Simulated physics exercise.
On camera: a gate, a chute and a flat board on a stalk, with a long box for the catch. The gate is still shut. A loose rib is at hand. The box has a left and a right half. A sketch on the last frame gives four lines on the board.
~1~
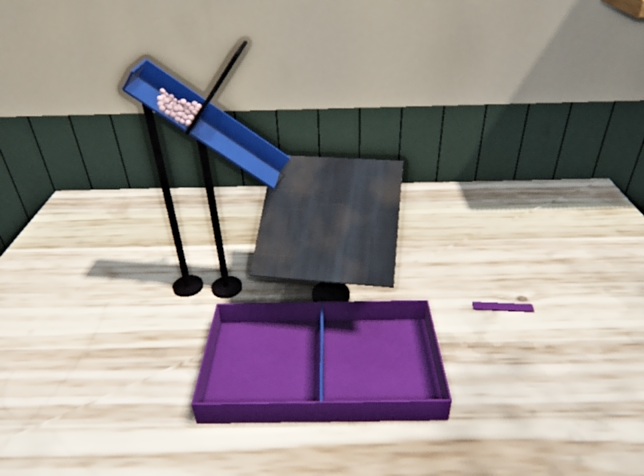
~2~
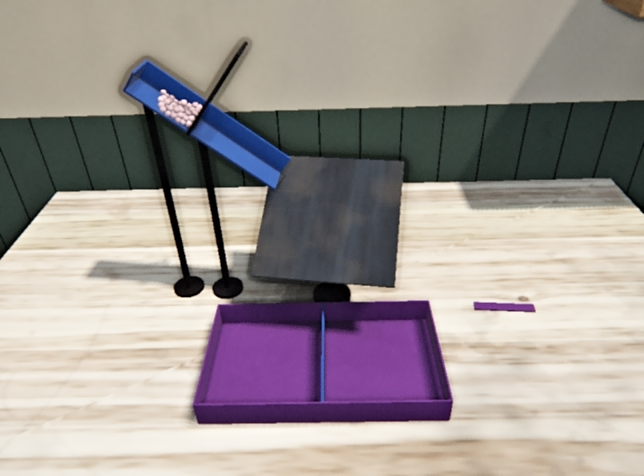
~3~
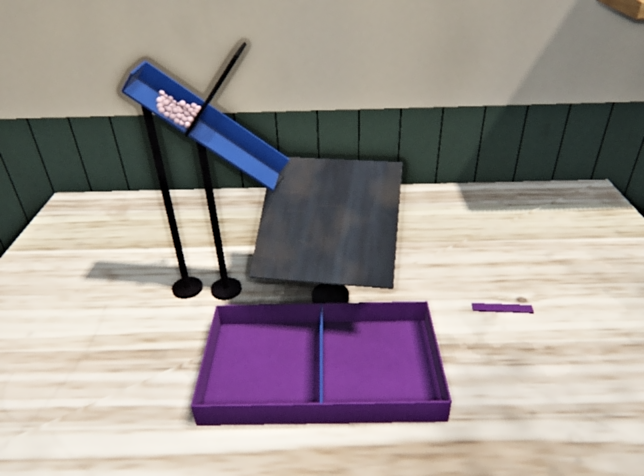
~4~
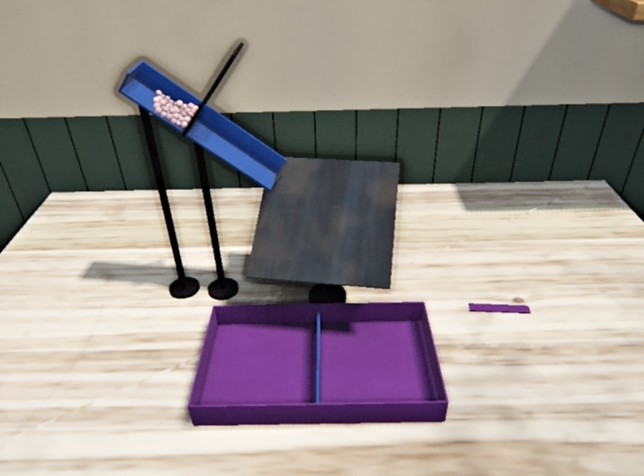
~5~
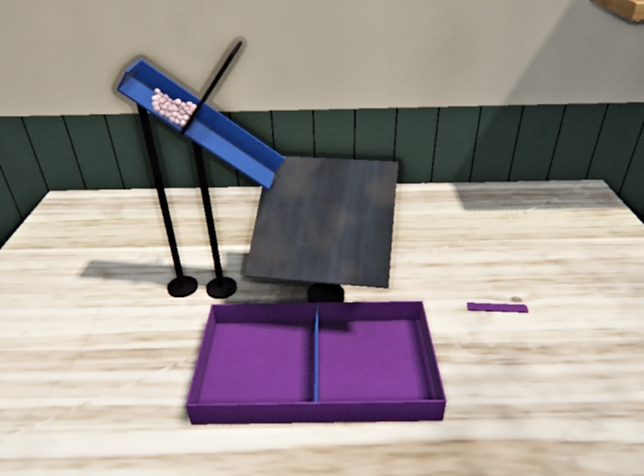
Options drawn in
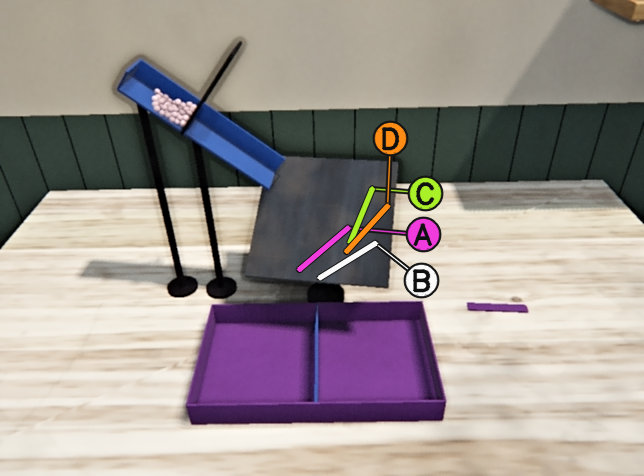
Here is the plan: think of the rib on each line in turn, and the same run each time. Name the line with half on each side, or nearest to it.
D is best.
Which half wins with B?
Left.
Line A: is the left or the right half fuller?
The left half.
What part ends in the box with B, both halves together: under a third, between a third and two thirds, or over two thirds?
Line B gives over two thirds.
On the marked copy, line A from (348, 228) to (299, 269); line B from (375, 243) to (319, 277); line C from (372, 188) to (350, 242); line D from (387, 206) to (346, 251).
For line A, of what is caught, most in the left half, about a quarter in the right.
For line B, of what is caught, most in the left half, about a quarter in the right.
For line C, of what is caught, about a quarter in the left half, most in the right.
For line D, of what is caught, about half in the left half, about half in the right.
